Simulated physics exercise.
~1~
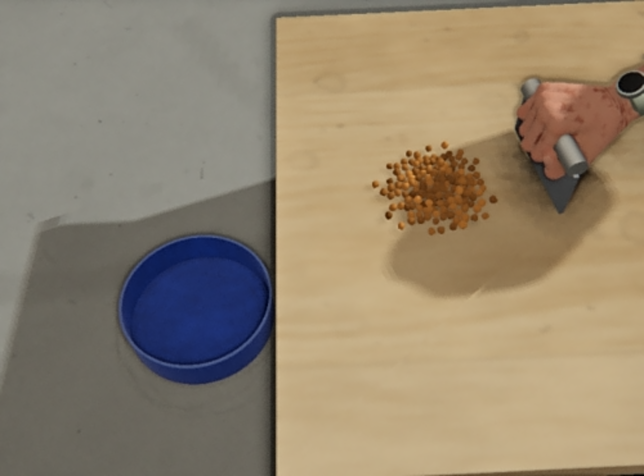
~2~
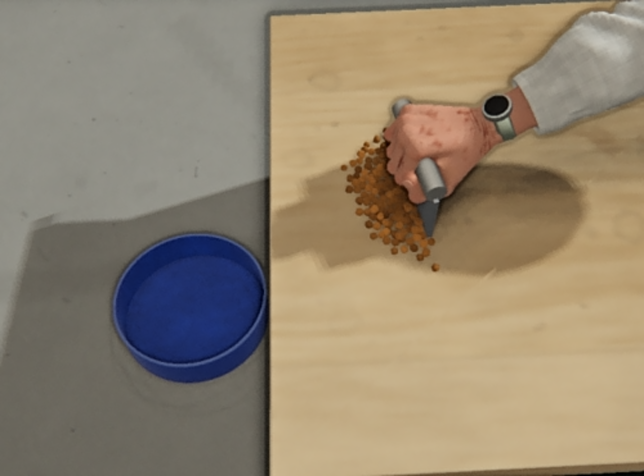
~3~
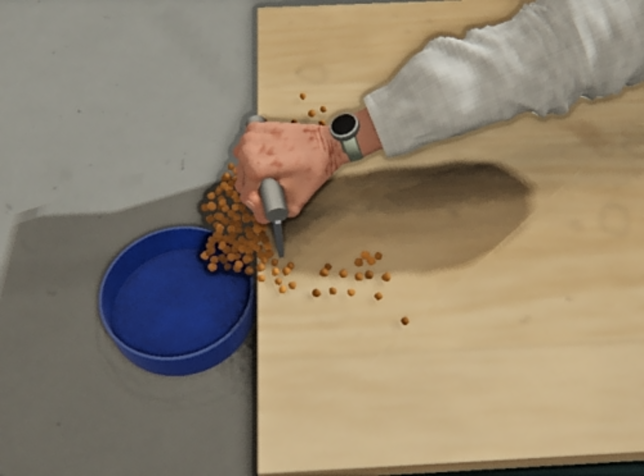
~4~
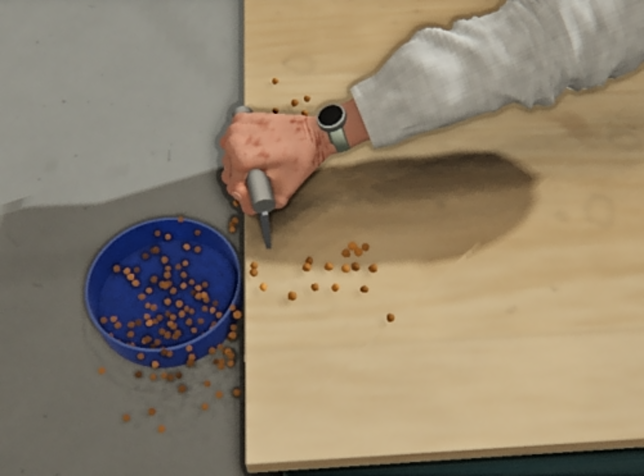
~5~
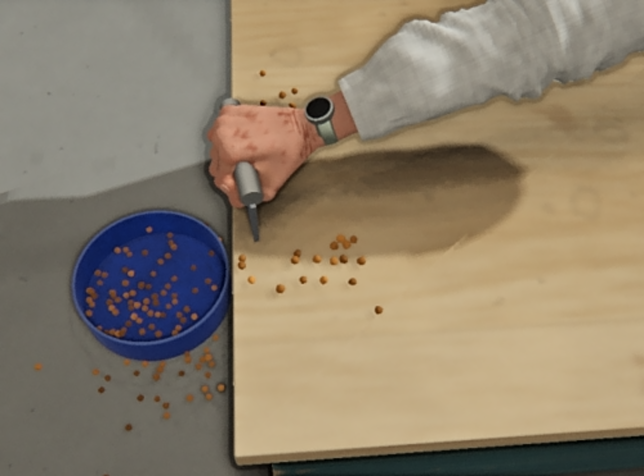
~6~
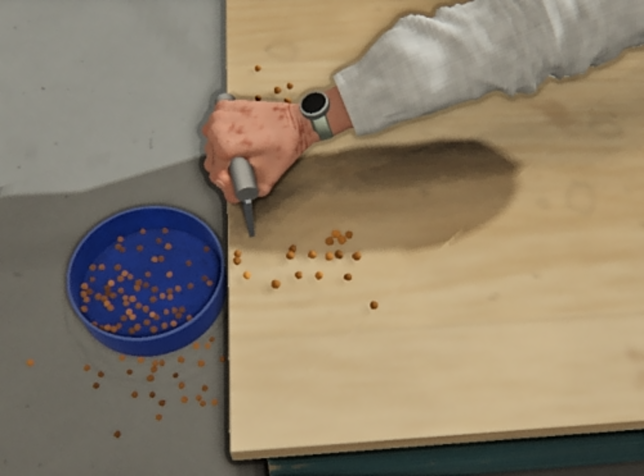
A hand wearing a watch pushed a pile of small orange-brown balls left across a wooden board with a scraper and stopped at the edge. Most dropped into a blue pot below, while some missed it and others stayed scattered on the board.
